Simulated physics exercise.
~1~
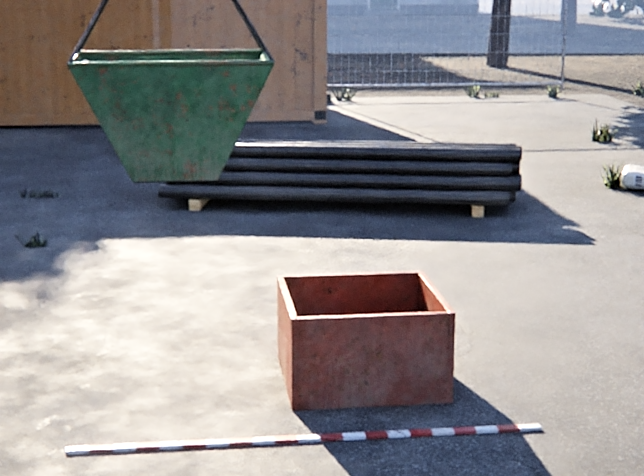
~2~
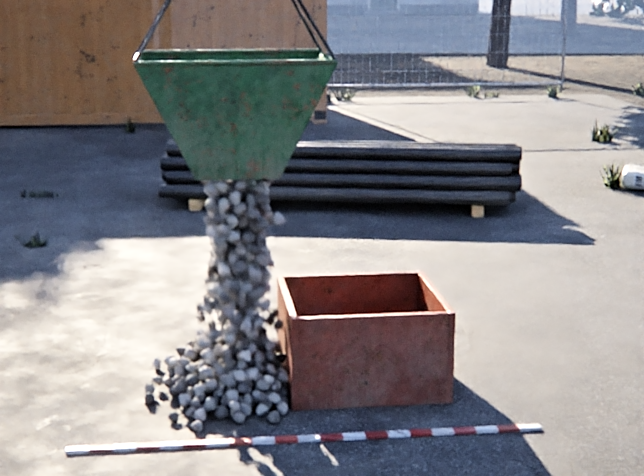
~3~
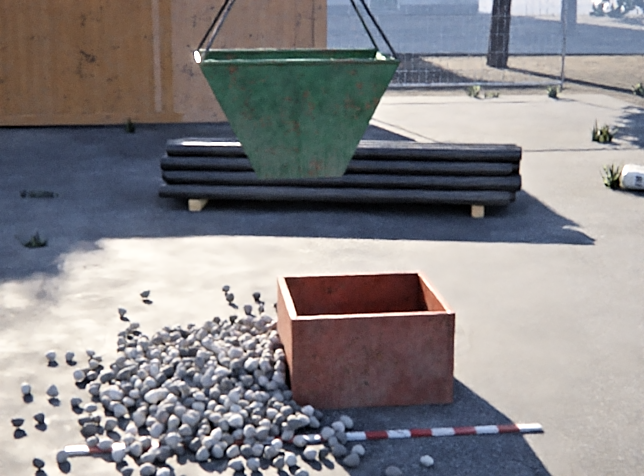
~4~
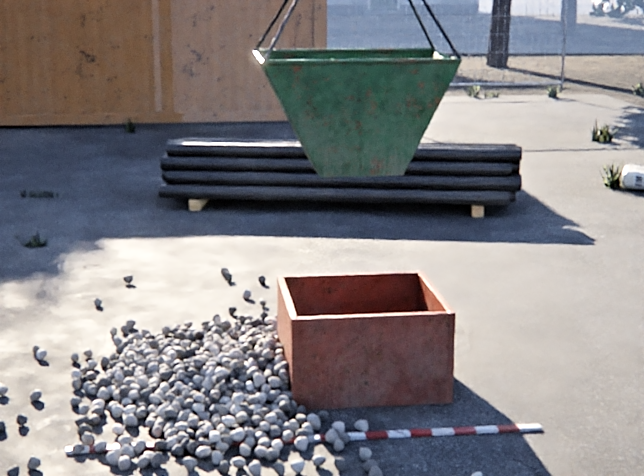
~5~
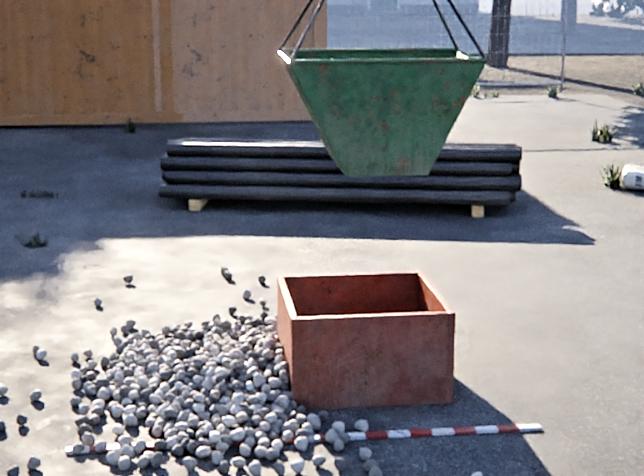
A green hopper hanging from cables moved right across a yard and dropped its grey stones just short of a rusty red bin, where they spread into a heap on the left, while the emptied hopper carried on rightwards past the bin.
